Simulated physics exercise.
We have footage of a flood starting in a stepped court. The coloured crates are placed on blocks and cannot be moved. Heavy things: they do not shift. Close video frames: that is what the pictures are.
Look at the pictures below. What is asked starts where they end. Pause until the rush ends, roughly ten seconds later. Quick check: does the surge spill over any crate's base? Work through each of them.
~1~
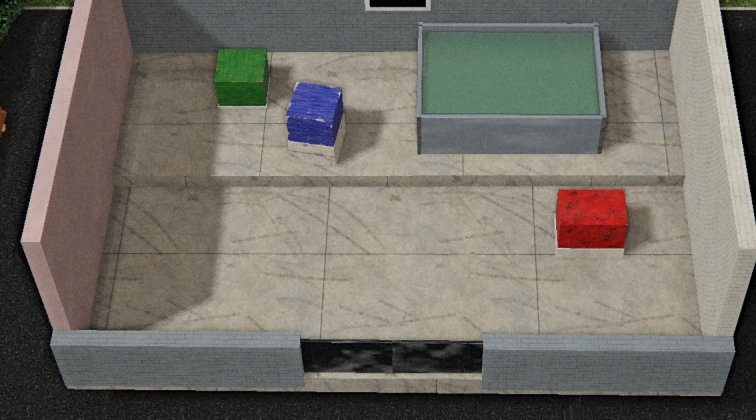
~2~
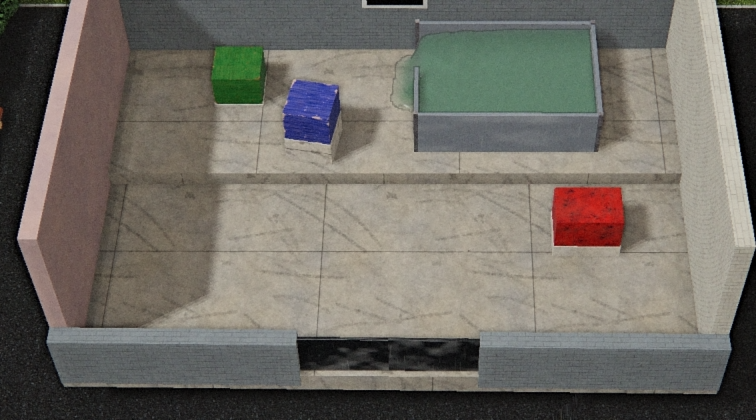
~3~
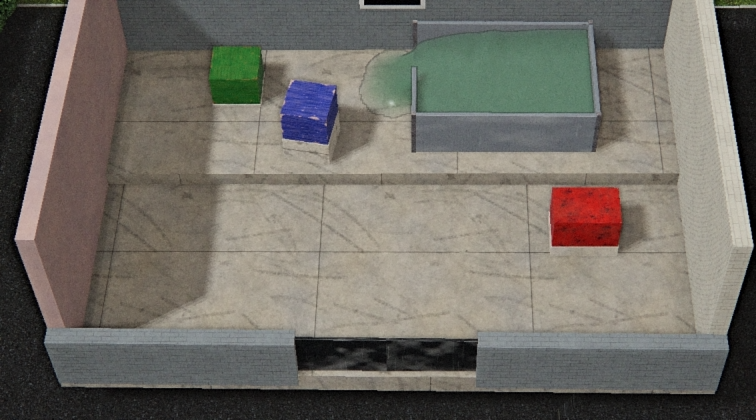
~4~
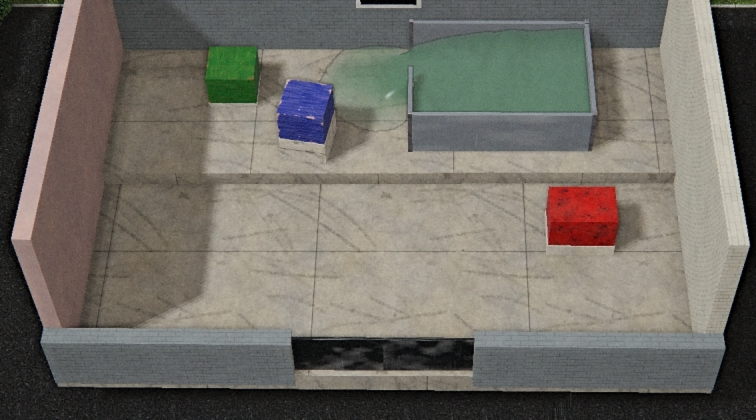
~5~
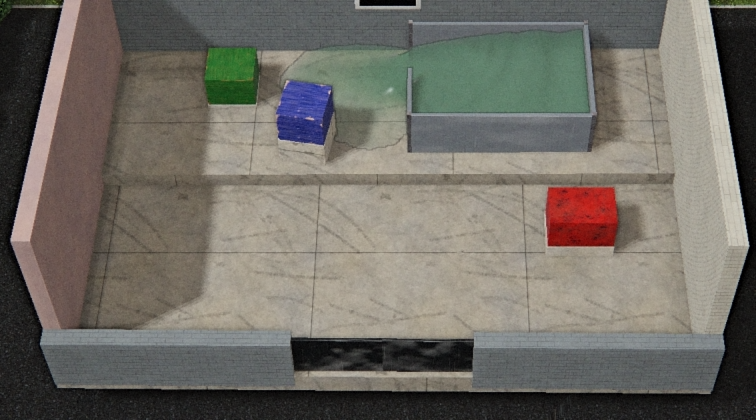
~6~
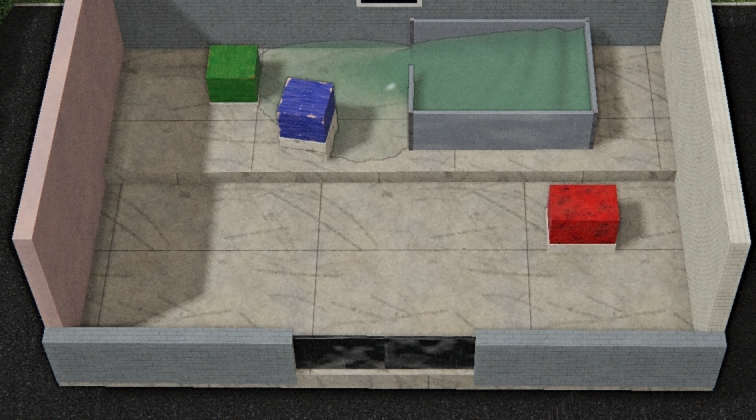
Result: Green crate wet, red crate dry, blue crate dry.
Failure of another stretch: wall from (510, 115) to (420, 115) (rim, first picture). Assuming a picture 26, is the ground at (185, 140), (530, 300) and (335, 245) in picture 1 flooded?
Spared, then sodden, then sodden.
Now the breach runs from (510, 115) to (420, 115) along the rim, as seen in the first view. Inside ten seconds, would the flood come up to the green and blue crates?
Green: Not reached; blue: Not reached.
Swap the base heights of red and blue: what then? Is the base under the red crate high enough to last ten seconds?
Then: Red crate is not reached.
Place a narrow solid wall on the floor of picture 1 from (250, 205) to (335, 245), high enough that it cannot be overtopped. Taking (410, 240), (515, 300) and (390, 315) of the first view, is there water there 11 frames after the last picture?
As listed: Not flooded, no water, not flooded.
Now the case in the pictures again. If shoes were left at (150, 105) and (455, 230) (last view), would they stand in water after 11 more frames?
First spot soaked, second spot bare.
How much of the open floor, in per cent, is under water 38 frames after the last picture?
I'd estimate some 60 per cent.
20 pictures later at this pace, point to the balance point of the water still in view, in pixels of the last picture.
At about (350, 119).
A moment on, water covers 15 % of the floor; the green crate water round its plinth, the red crate not reached, the blue crate water round its plinth.
Next, water covers 30 % of the floor; the green crate water round its plinth, the red crate not reached, the blue crate water round its plinth.
Then, water covers 45 % of the floor; the green crate water round its plinth, the red crate not reached, the blue crate water round its plinth.
Later, water covers 60 % of the floor; the green crate water round its plinth, the red crate not reached, the blue crate water round its plinth.
In the end, water covers 90 % of the floor; the green crate was topped, the red crate stayed above the water, the blue crate stayed above the water.
